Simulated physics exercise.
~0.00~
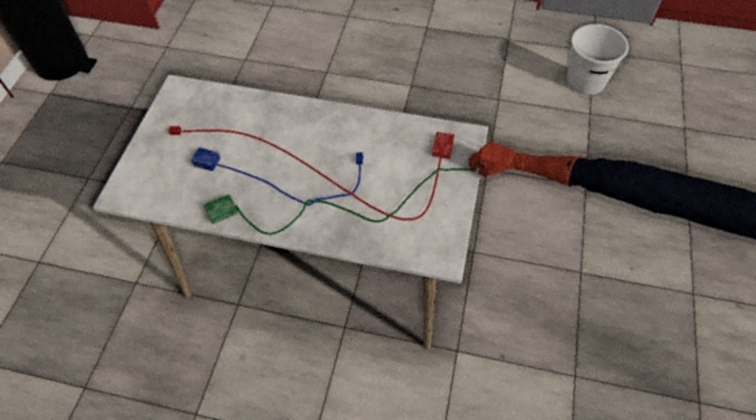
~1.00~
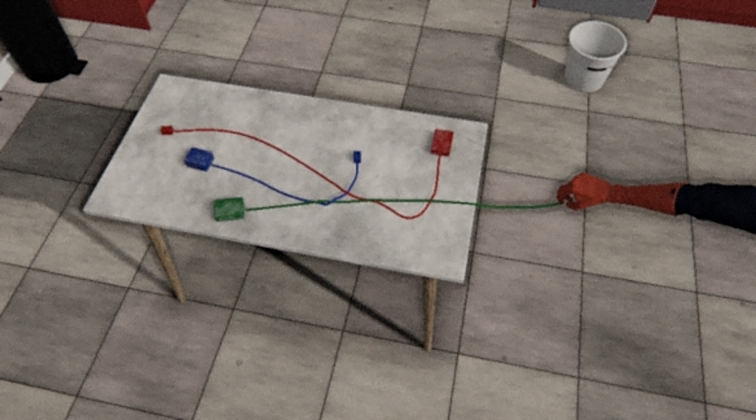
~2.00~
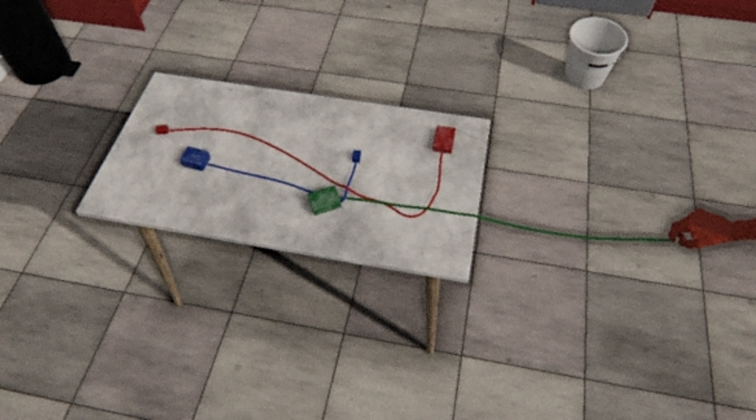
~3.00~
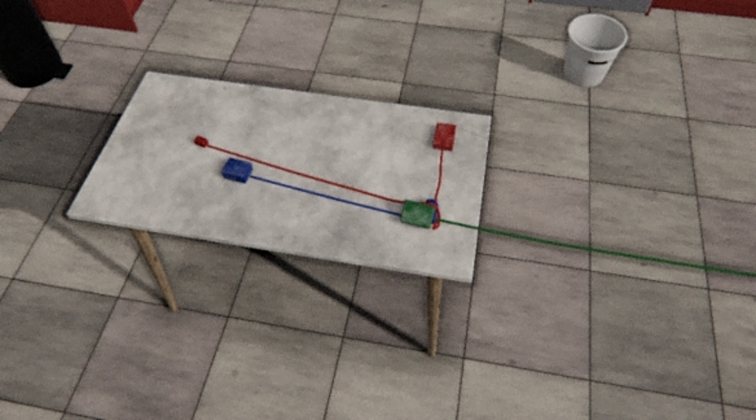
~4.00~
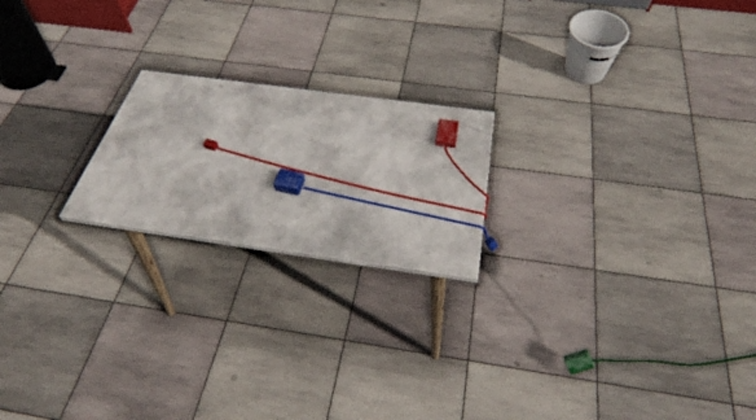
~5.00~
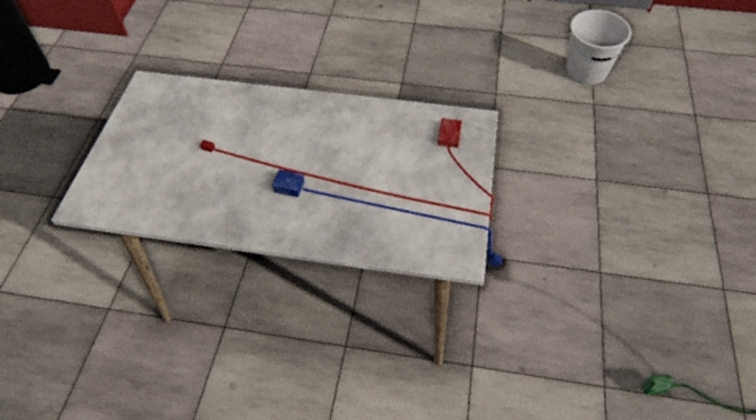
In the video, a red-gloved hand pulls a green lead rightwards from among overlapping red and blue leads on a table, dragging its green charger off the edge to the floor, while the blue charger slides right and the blue plug ends up hanging over the side.
